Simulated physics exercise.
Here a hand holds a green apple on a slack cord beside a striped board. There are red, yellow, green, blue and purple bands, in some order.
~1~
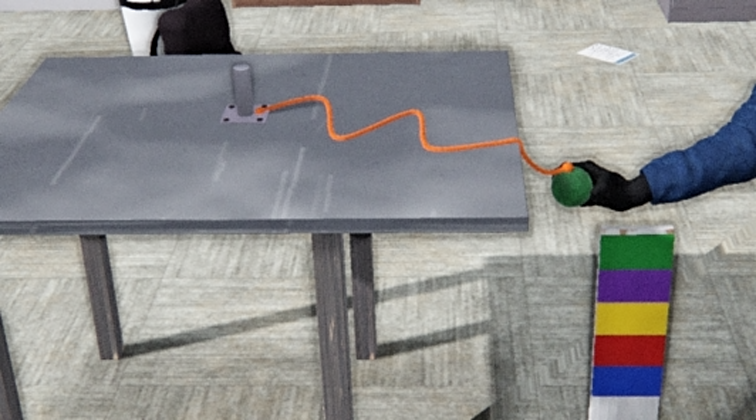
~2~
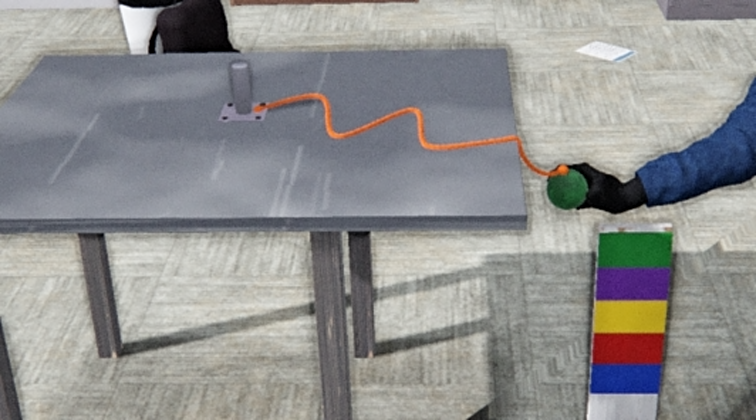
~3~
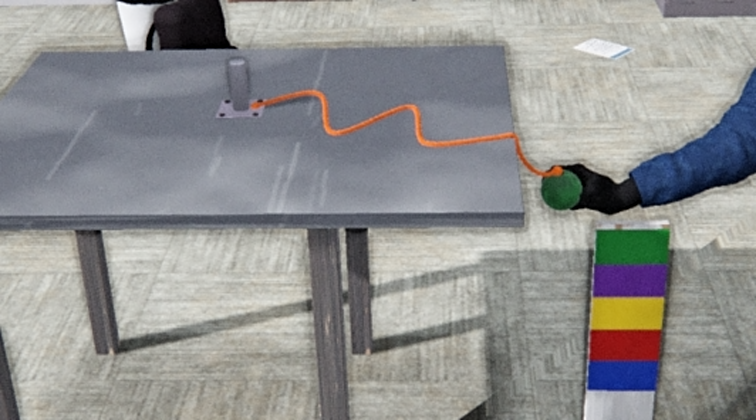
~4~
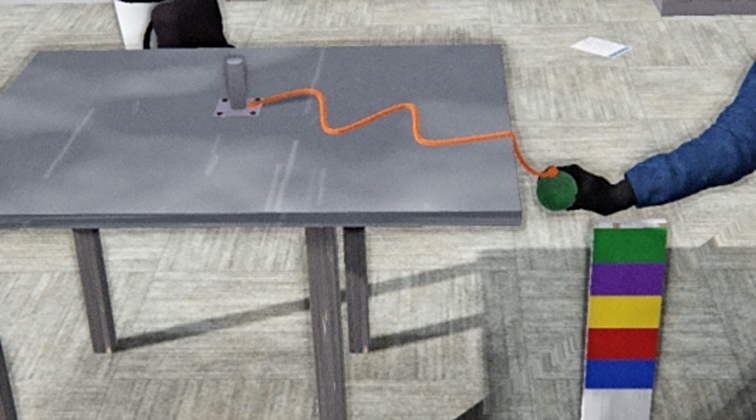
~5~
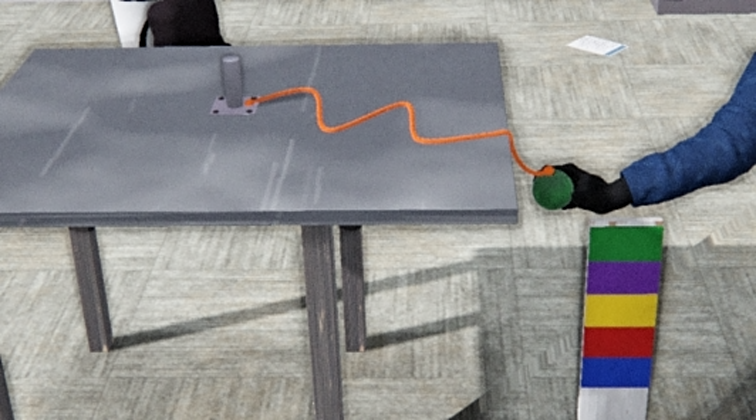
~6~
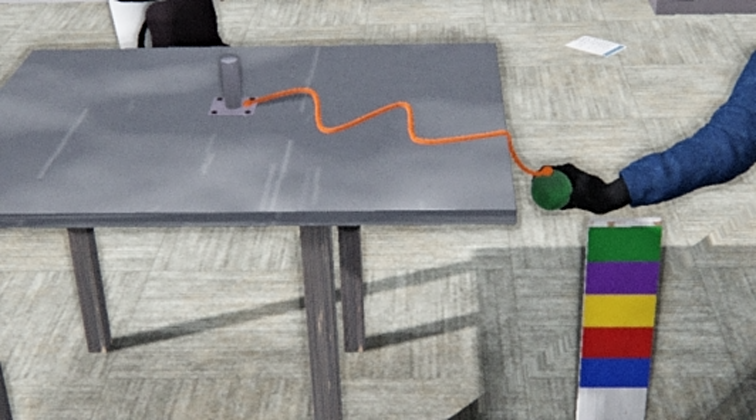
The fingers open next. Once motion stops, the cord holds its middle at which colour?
At blue.
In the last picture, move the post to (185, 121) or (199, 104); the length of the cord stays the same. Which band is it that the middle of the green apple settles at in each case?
One after the other, red; red.
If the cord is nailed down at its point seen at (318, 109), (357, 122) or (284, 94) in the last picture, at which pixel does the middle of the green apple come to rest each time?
First (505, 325), next (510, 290), last (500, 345).
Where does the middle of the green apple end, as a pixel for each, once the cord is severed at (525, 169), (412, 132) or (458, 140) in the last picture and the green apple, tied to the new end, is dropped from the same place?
In that order: (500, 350), (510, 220) and (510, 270).
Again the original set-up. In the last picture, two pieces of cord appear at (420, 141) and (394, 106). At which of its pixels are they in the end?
They end up around (503, 221) and around (506, 129).
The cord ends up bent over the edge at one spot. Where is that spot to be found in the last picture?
The spot located at (394, 106) in the last picture.
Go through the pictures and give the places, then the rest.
The first frame shows green apple (572, 187); green (637, 254); purple (634, 287); yellow (632, 320); red (630, 352); blue (627, 382).
The second frame shows green apple (567, 189); cord through (297, 99) (329, 121) (381, 121) (421, 128) (482, 143).
The third frame shows green apple (561, 190).
The fourth frame shows green apple (556, 191); cord through (292, 94) (323, 116) (376, 117) (416, 124) (477, 139).
The fifth frame shows green apple (553, 190).
The sixth frame shows green apple (551, 190); cord through (287, 93) (318, 115) (371, 116) (411, 123) (472, 138).
Soon after, apple near (481, 354); level with blue.
Then, apple near (515, 364); level with blue.
At rest, apple near (497, 363); level with blue. The blue one.
